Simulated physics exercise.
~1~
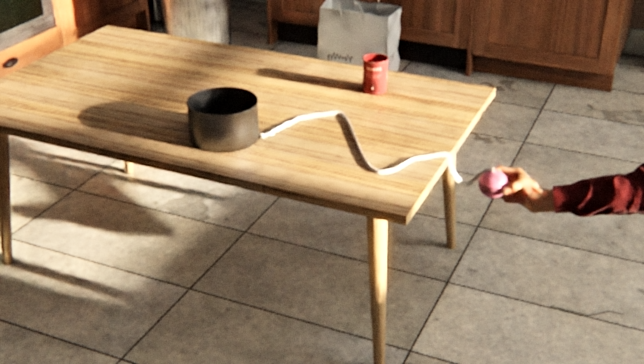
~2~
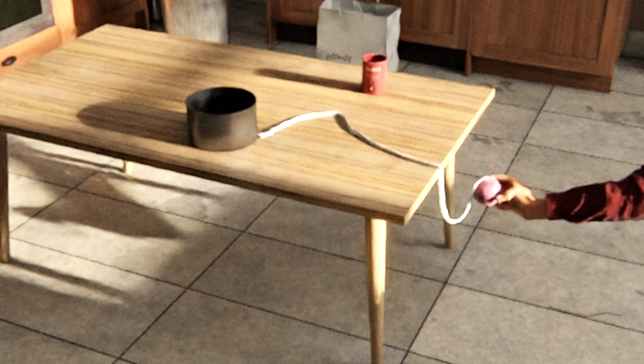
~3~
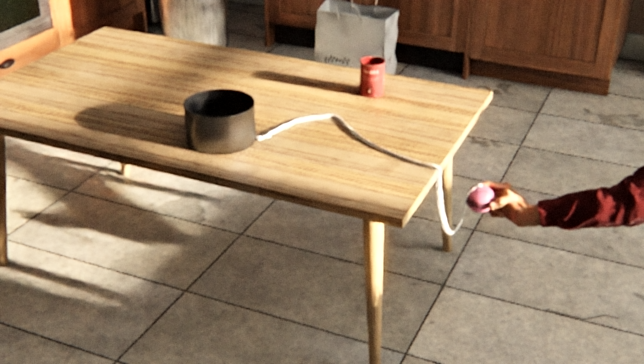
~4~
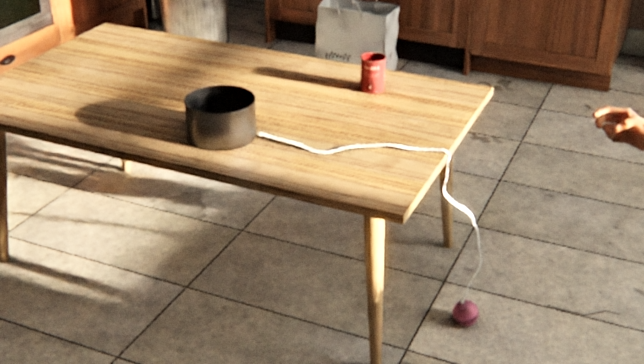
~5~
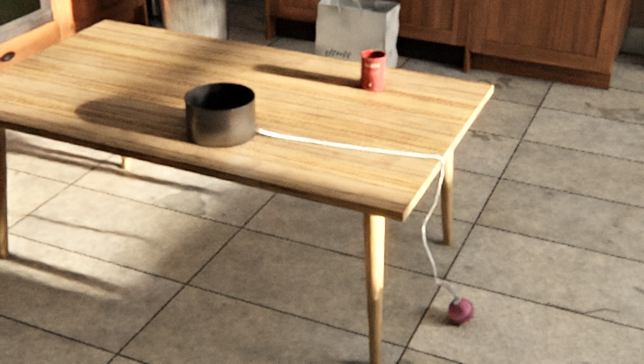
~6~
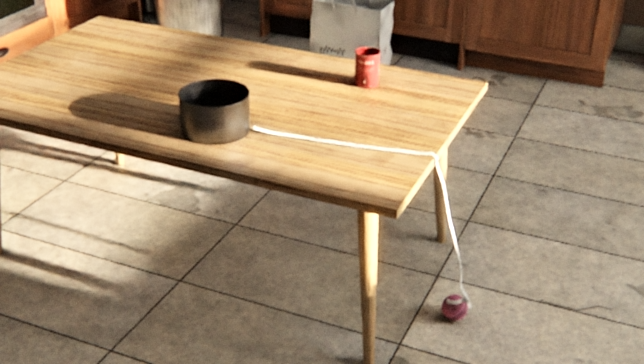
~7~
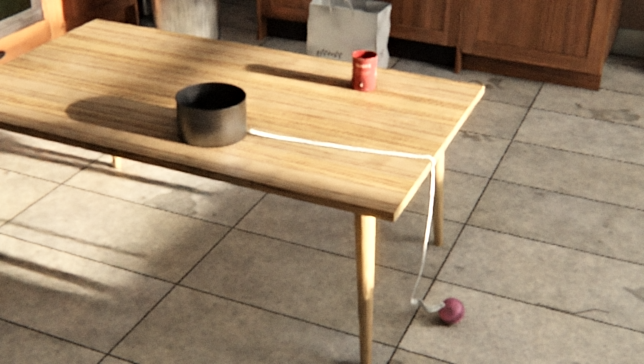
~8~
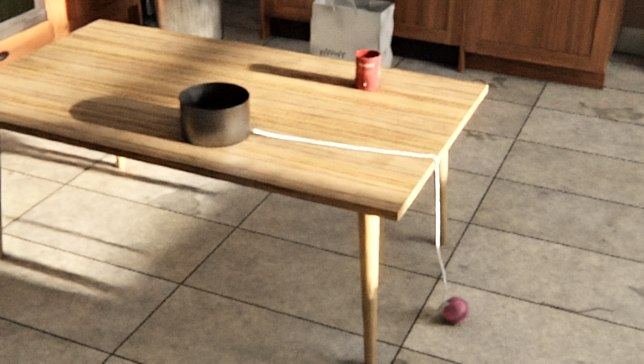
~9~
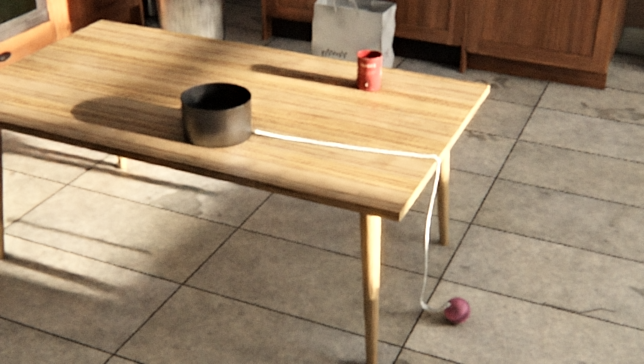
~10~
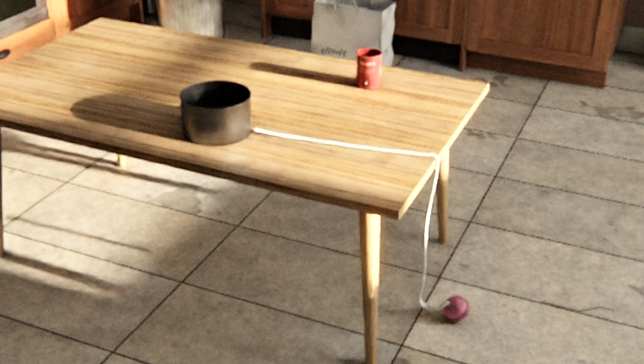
At first, a hand in a dark red sleeve holds a pink ball beyond the right edge of a wooden table, with a white ribbon running from it across the tabletop to a dark pot. The hand shifts slightly left and down, and part of the ribbon slips over the edge in a loop. Then the fingers let go, the ball drops to the tiled floor, and the hand draws back out of view. The ribbon straightens across the table and sways a little below the edge. Finally, the ball rests on the floor, while the pot and red cup remain in place on the table.
